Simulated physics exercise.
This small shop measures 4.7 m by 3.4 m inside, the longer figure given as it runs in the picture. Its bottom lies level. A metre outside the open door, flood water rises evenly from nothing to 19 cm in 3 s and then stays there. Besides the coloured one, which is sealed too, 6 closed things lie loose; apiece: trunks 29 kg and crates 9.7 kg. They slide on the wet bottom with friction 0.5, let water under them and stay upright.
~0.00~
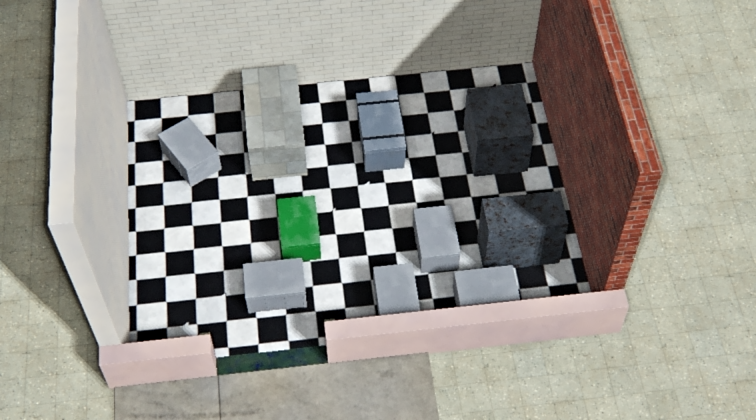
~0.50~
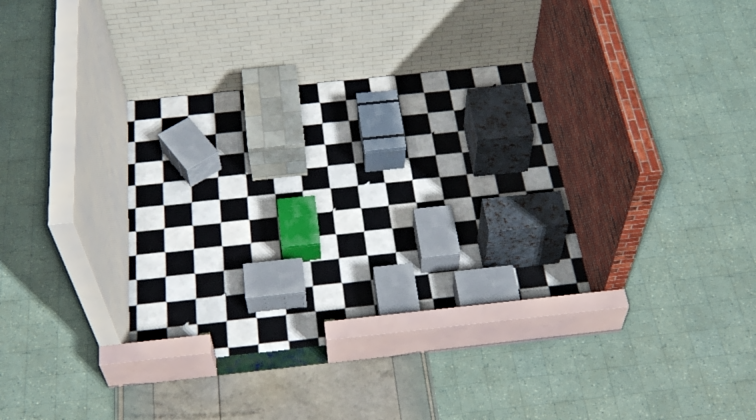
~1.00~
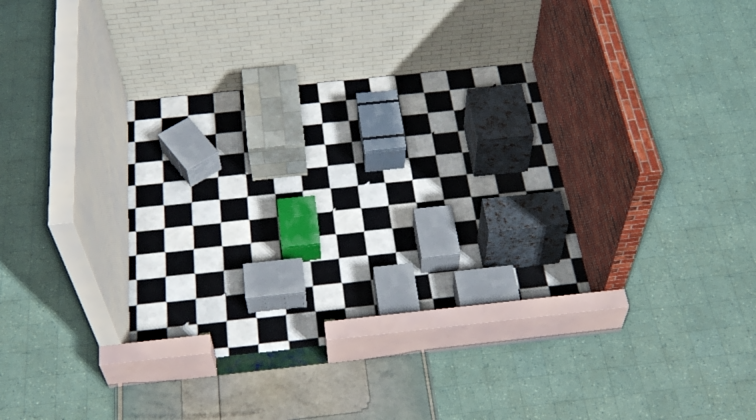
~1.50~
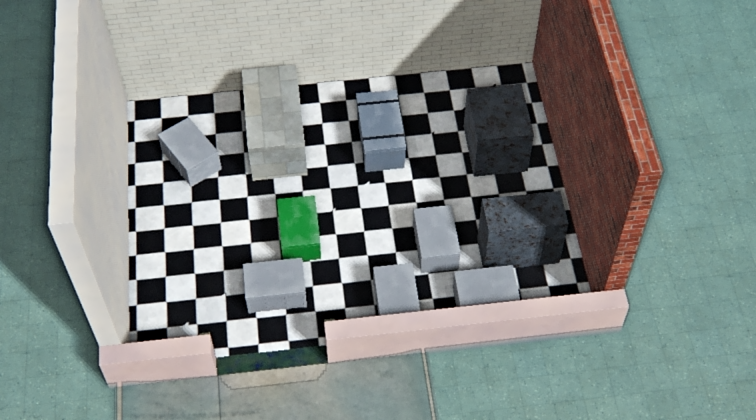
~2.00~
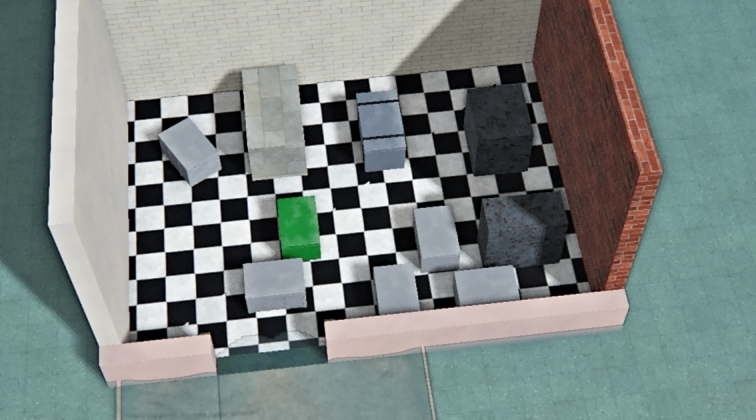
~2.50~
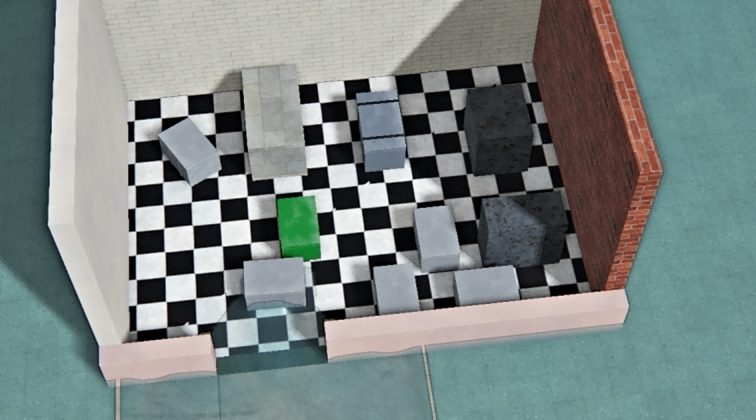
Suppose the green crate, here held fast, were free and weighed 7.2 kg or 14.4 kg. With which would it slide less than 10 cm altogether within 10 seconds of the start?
For it, neither load is enough.
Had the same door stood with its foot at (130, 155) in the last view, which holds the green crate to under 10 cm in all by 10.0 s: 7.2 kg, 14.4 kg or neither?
Then neither weight holds it.
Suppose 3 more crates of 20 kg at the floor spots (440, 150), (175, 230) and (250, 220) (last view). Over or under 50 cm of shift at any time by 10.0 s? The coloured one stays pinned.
In that order: Under, over, more.
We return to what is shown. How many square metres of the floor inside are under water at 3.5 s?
Some 3.5 m2.
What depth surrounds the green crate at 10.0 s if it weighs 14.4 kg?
Roughly 8 cm.
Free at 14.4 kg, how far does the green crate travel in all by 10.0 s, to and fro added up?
About 100 cm.
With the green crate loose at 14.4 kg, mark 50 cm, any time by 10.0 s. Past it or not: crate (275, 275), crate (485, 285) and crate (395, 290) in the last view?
In turn: More, under, short of it.
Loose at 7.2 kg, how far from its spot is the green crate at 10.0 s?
Roughly 150 cm.
After 3.5 s the green crate would be 11 cm from its start with 7.2 kg and 2 cm from its start with 14.4 kg; 2 cm of water round it then.
After 4.5 s the green crate would be 52 cm from its start with 7.2 kg and 39 cm from its start with 14.4 kg; 4 cm of water round it then.
After 7.0 s the green crate would be 127 cm from its start with 7.2 kg and 90 cm from its start with 14.4 kg; 6 cm of water round it then.
After 10.0 s the green crate would be 155 cm from its start with 7.2 kg and 91 cm from its start with 14.4 kg; 8 cm of water round it then.
